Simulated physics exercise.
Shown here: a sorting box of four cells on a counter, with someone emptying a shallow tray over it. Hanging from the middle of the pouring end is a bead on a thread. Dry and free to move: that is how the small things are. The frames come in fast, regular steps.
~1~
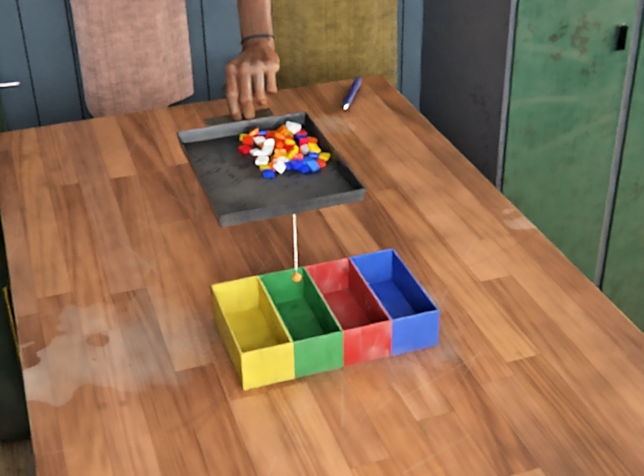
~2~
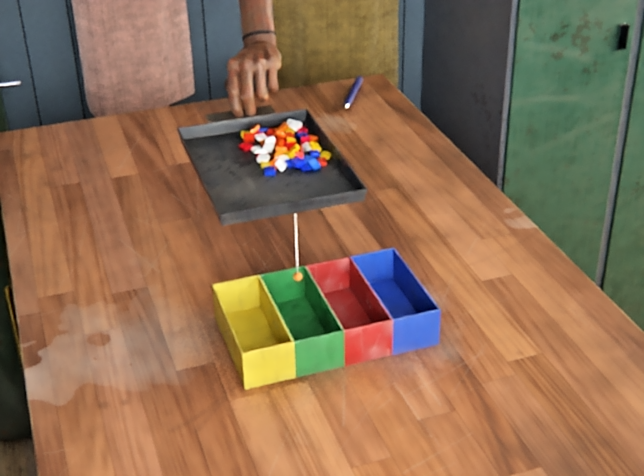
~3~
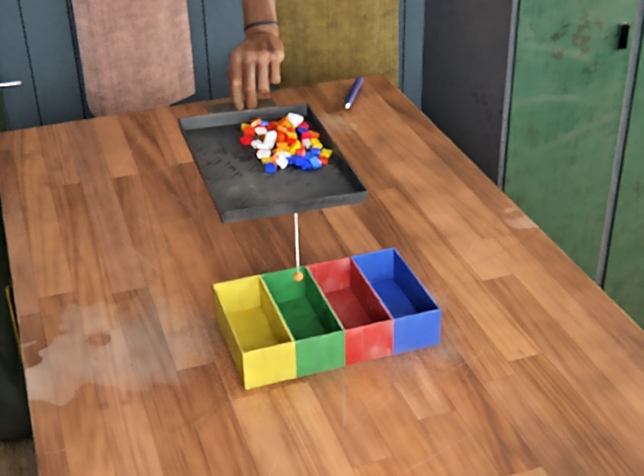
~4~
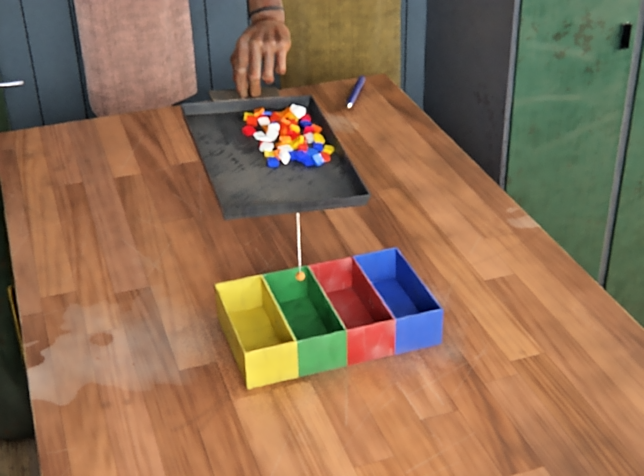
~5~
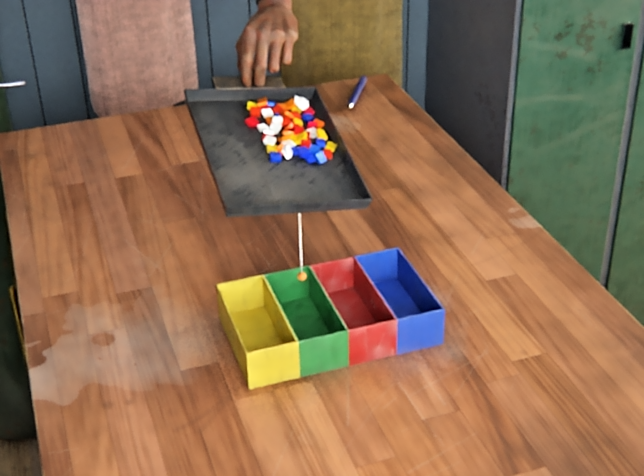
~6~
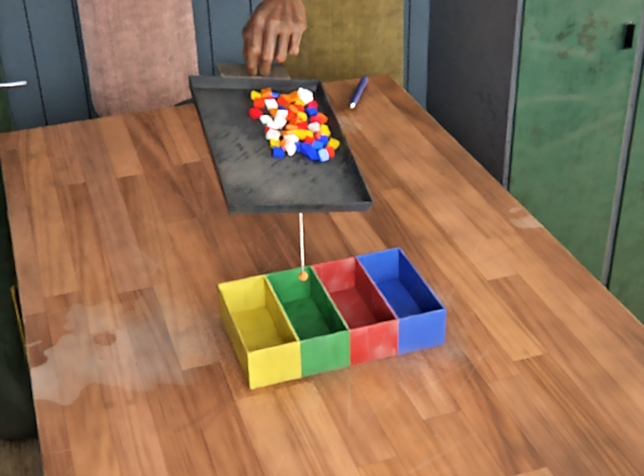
Dark shallow tray of small colourful pieces tilting gradually down toward its right corner, a hand at its back, above a four-coloured sorting box.
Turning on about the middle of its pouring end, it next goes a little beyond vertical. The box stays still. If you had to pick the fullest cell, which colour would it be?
It would be red.
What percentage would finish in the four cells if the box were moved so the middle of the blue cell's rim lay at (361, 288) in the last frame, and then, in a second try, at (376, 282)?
Roughly 80 per cent, then roughly 100 per cent.
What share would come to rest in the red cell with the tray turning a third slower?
I'd say 60 percent or thereabouts.
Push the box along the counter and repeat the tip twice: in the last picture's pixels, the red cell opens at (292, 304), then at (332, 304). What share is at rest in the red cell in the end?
First placement: Some 0 %; second placement: Some 10 %.
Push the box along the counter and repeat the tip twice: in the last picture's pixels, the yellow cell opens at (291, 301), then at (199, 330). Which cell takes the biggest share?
Red; blue.
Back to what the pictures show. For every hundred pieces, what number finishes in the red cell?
Roughly 70 %.
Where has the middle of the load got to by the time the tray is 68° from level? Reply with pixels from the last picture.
Load centre: Approx. (353, 204).
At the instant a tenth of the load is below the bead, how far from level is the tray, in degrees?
About 75°.
Soon, tray tipped steeply; most on the tray; a stray few in the blue cell; a stray few in the red cell; a small part falling or outside the box.
A while on, tray tipped past a quarter turn; about a quarter on the tray; about a third in the red cell; about a third in the blue cell; a small part falling or outside the box.
Towards the end, tray tipped past a quarter turn; about two thirds in the red cell; about a third in the blue cell.
Finally, tray tipped past a quarter turn; about two thirds in the red cell; about a third in the blue cell; none in the yellow cell; none in the green cell.
